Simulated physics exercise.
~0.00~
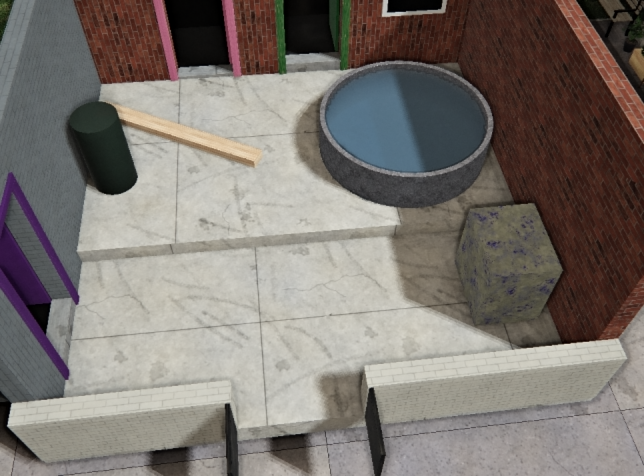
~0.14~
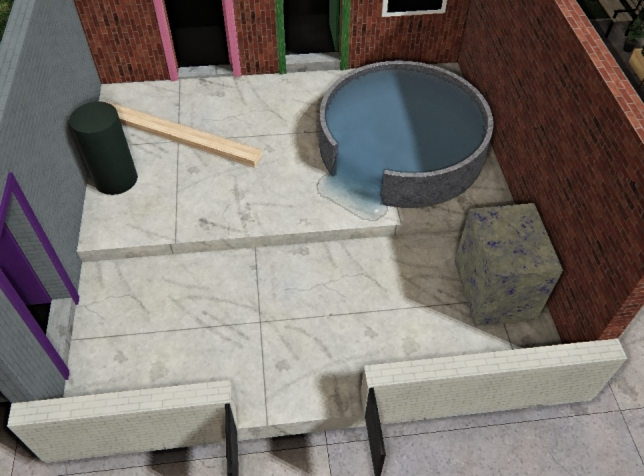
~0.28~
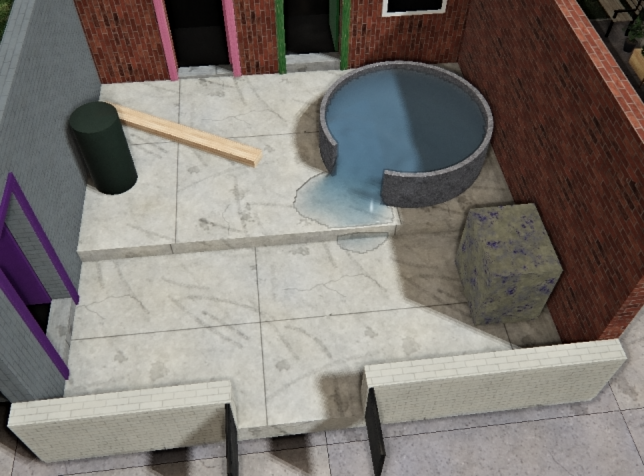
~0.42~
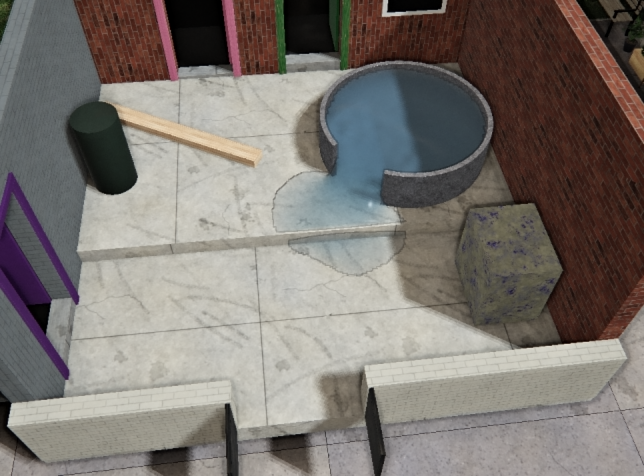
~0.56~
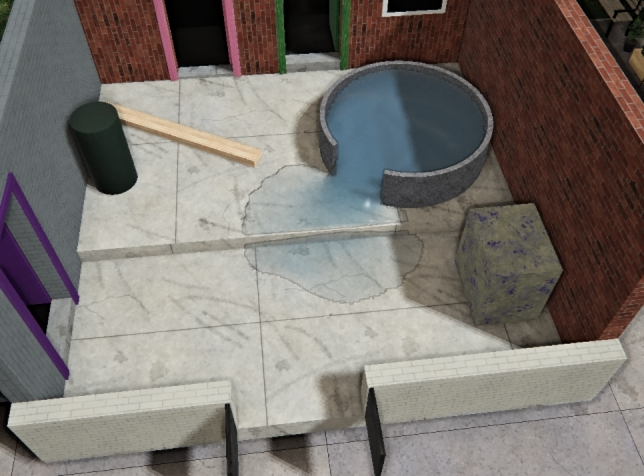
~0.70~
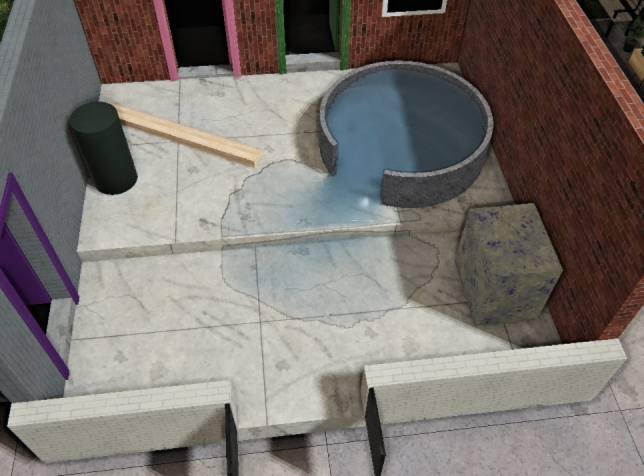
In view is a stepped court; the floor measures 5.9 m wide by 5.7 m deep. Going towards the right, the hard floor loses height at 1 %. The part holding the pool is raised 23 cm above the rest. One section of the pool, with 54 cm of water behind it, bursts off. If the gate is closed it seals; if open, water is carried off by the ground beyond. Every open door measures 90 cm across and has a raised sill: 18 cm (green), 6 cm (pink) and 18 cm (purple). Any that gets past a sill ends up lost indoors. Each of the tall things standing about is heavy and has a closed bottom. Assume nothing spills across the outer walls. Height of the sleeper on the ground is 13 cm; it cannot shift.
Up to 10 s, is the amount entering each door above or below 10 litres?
Green door: Below; pink door: Below; purple door: Below.
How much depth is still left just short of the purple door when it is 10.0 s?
It's about 7.0 cm.
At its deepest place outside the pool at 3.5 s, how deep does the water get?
Some 22 cm deep.
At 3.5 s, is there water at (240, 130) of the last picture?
Not yet touched.
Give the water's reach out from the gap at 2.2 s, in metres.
Roughly 4.8 m.
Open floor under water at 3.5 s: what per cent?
Wet share: About 55 %.
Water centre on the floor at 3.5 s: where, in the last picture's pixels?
Around (331, 205).
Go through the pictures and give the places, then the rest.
The first picture shows still water, 54 cm deep, in the pool at (405, 118).
In the second picture, water pours out at (356, 181) and has run 0.5 m, to (378, 214); deepest outside 26 cm, 54 cm at the pool's back.
In the third picture, water pours out at (356, 183) and has run 0.8 m, to (302, 210); deepest outside 29 cm, 54 cm at the pool's back.
In the fourth picture, the front is at (287, 232), 1.2 m from the gap at (356, 183); 1.5 m2 of floor is under water; 54 cm left at the back of the pool.
In the fifth picture, water pours out at (356, 183) and has run 1.7 m, to (258, 263); deepest outside 30 cm, 54 cm at the pool's back.
In the sixth picture, water pours out at (356, 182) and has run 2.1 m, to (236, 284); deepest outside 32 cm, 54 cm at the pool's back.
After 1.4 s water covers 35 % of the floor and is deepest (30 cm) near (348, 193); green door not reached, pink door not reached, purple door not reached.
After 2.2 s water covers 50 % of the floor and is deepest (30 cm) near (63, 411); green door not reached, pink door not reached, purple door 13 cm at the sill, 0 L in.
After 3.5 s water covers 55 % of the floor and is deepest (22 cm) near (160, 416); green door not reached, pink door not reached, purple door 18 cm at the sill, 0 L in.
After 6.0 s water covers 60 % of the floor and is deepest (14 cm) near (348, 193); green door not reached, pink door not reached, purple door 12 cm at the sill, 1 L in.
After 10.0 s water covers 65 % of the floor and is deepest (17 cm) near (563, 373); green door not reached, pink door not reached, purple door 7 cm at the sill, 1 L in.
